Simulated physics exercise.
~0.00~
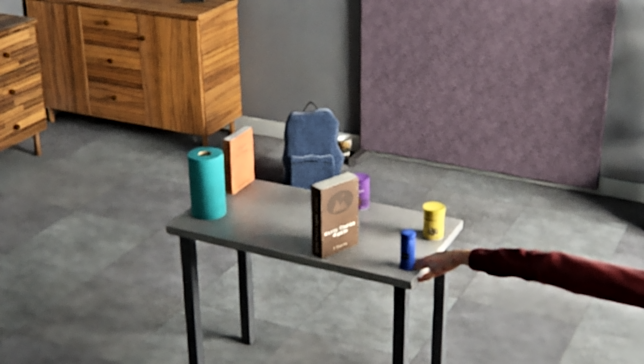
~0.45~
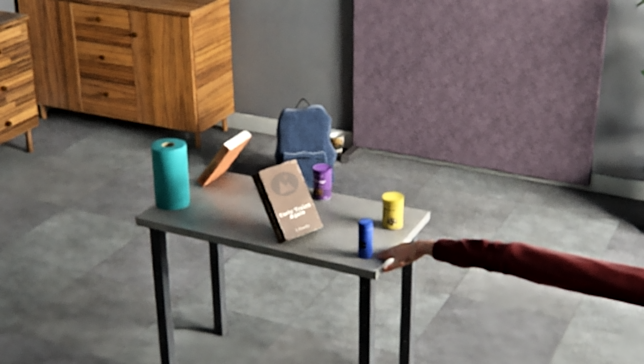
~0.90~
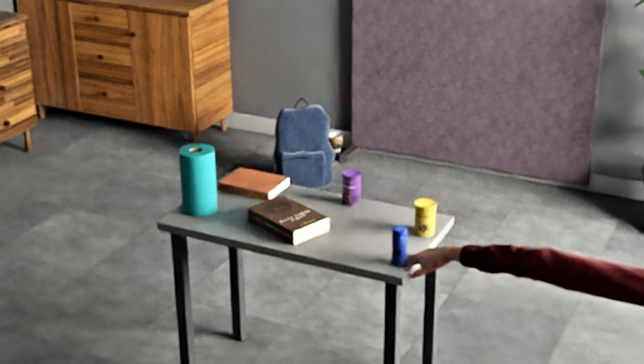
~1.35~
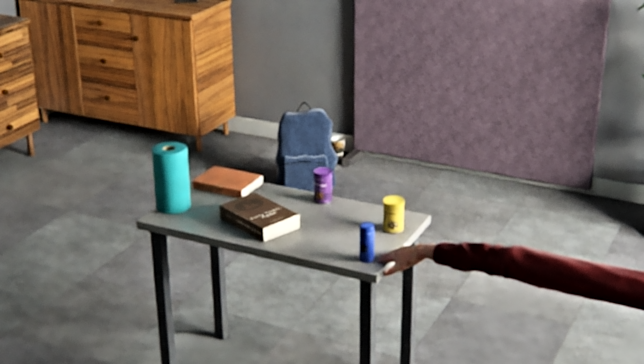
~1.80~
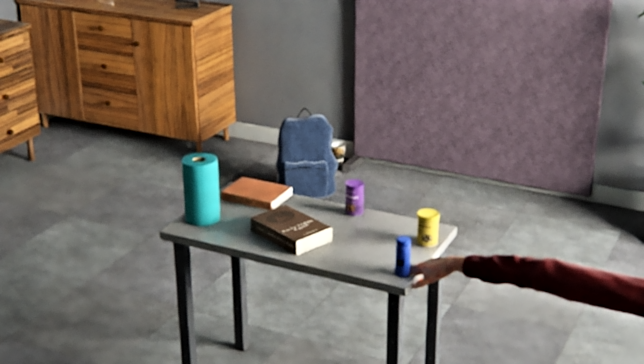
A grey side table holding a turquoise roll, two upright books, a purple tin, a yellow tin and a small blue shaker stands in a room with a wooden cabinet and a blue backpack behind it, a red-sleeved arm reaching to its right corner. The table shifts a little to the left, and both the brown book and the orange book tip over. It moves back to the right, with both books now lying flat. The table slides left again, then right once more, the hand staying at the corner. At the end, both books lie toppled while the roll, tins and shaker still stand.
